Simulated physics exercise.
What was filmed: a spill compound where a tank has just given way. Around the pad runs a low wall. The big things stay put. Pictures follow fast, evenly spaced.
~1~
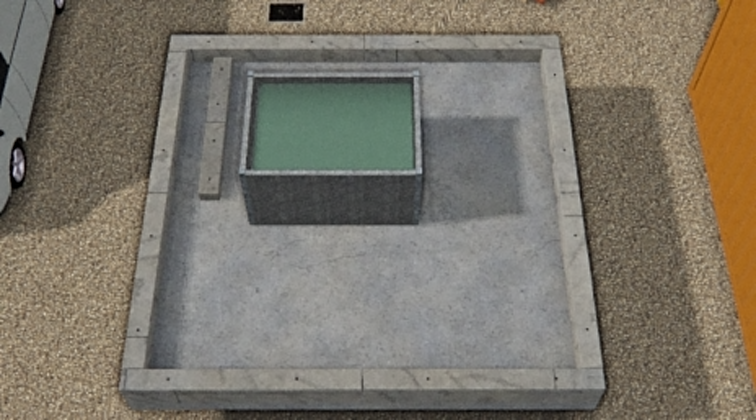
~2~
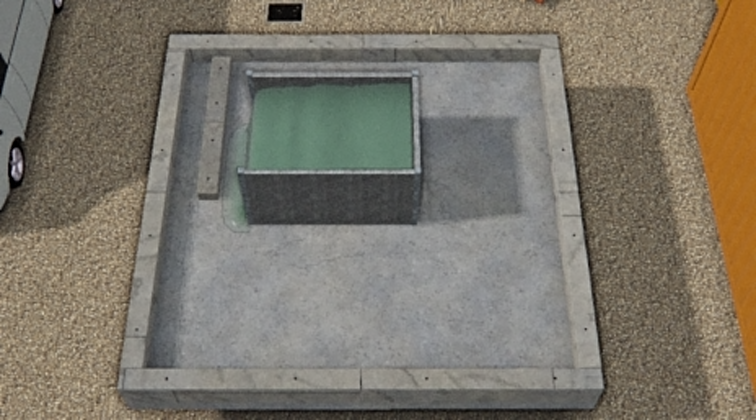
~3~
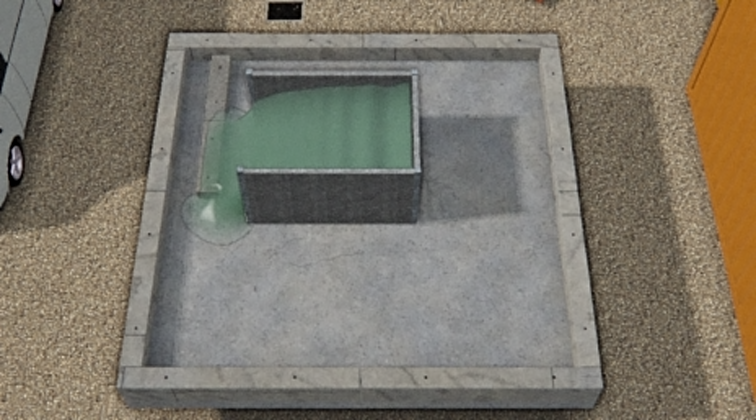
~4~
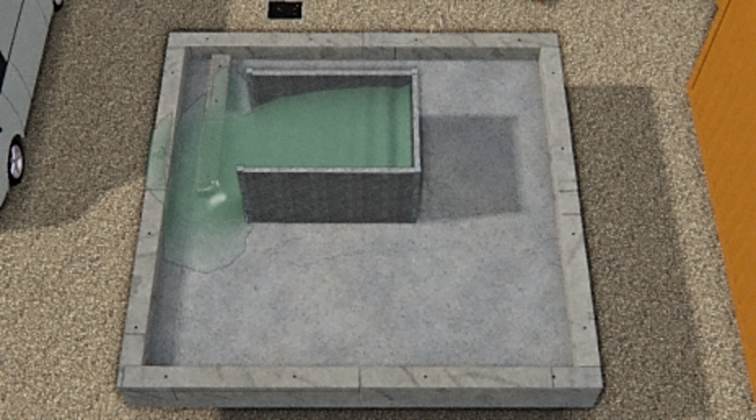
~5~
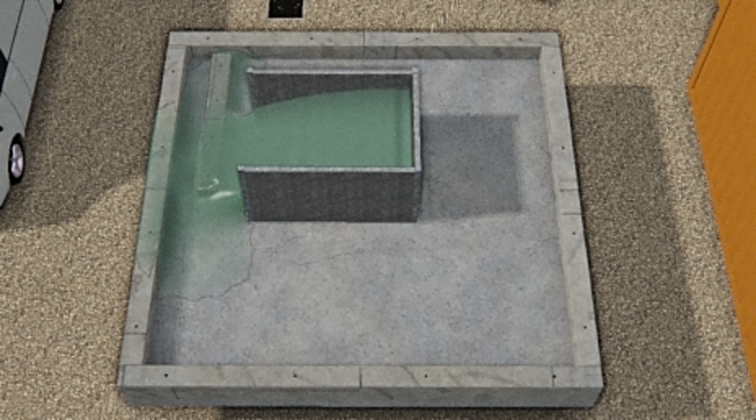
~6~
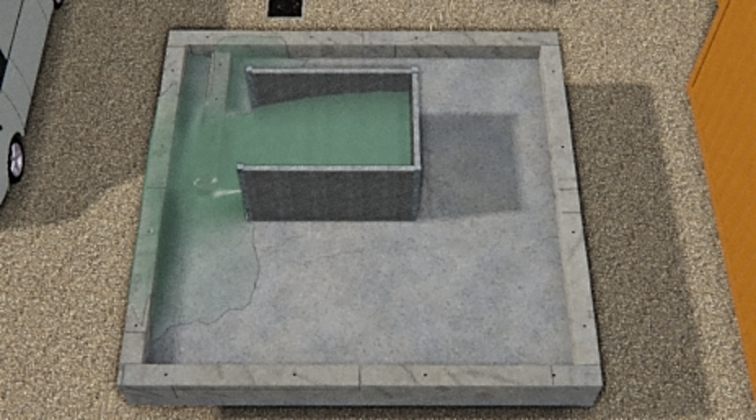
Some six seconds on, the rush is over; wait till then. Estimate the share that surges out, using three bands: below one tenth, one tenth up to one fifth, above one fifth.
In that time, a big chunk gets out, upward of a fifth.
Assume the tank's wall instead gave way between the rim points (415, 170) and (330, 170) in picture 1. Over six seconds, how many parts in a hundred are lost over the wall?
Close to 14 per cent, I reckon.
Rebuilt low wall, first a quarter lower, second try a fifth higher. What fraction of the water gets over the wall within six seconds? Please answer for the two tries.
I'd put the first at around 40 percent and the second at around 20 percent.
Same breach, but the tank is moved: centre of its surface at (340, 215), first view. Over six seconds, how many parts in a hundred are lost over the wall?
36 %.
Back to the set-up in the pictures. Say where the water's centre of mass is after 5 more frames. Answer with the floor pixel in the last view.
I'd put it at around (269, 181).
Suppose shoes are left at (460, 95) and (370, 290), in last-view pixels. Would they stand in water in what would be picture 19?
As listed: Flooded, awash.
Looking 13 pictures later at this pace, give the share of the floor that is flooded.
Estimate: Near 75 %.
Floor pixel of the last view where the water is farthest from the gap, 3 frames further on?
The farthest point of the front sits at (148, 372).
A moment on, water covers 25 % of the floor; the low wall has let 7 % over.
Next, water covers 35 % of the floor; the low wall has let 12 % over.
Then, water covers 65 % of the floor; the low wall has let 24 % over.
Later, water covers 75 % of the floor; the low wall has let 26 % over.
In the end, water covers 80 % of the floor; the low wall has let 27 % over.
